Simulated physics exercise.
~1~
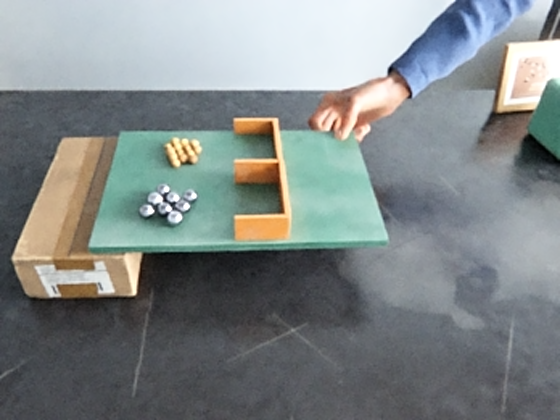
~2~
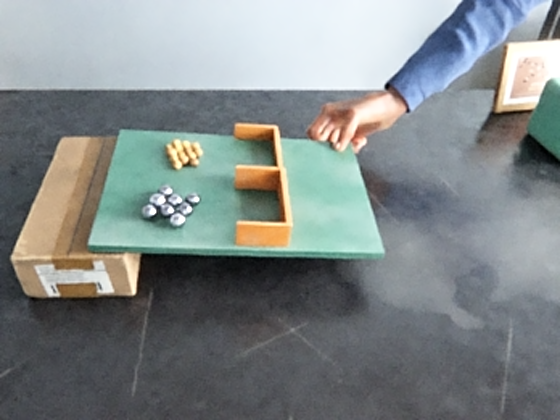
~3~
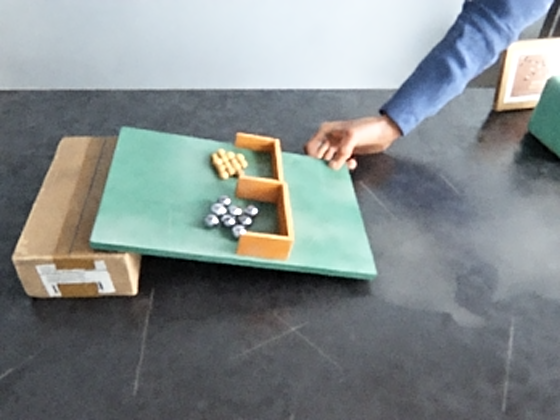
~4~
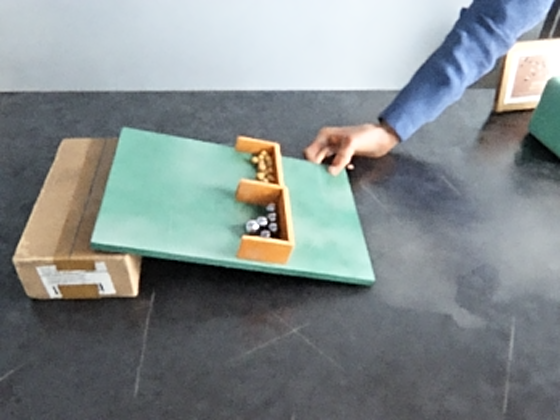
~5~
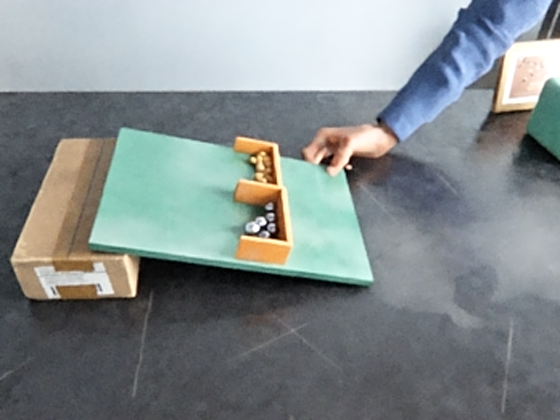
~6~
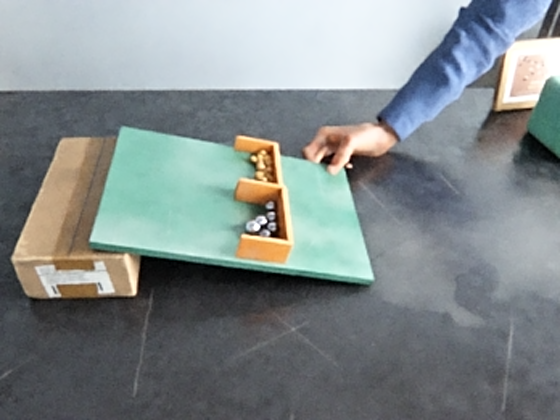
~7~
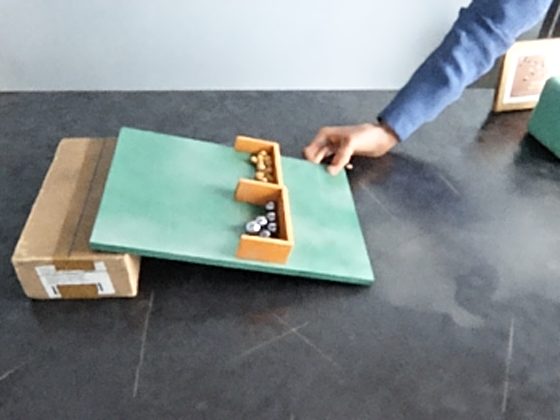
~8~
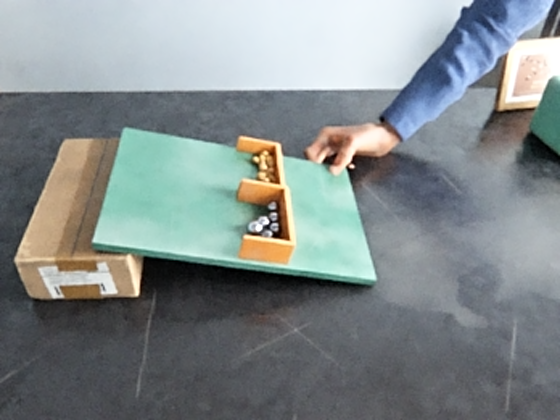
On a dark countertop, a hand lowers a green board's right end, sending silvery balls and golden pieces sliding into wooden barriers.
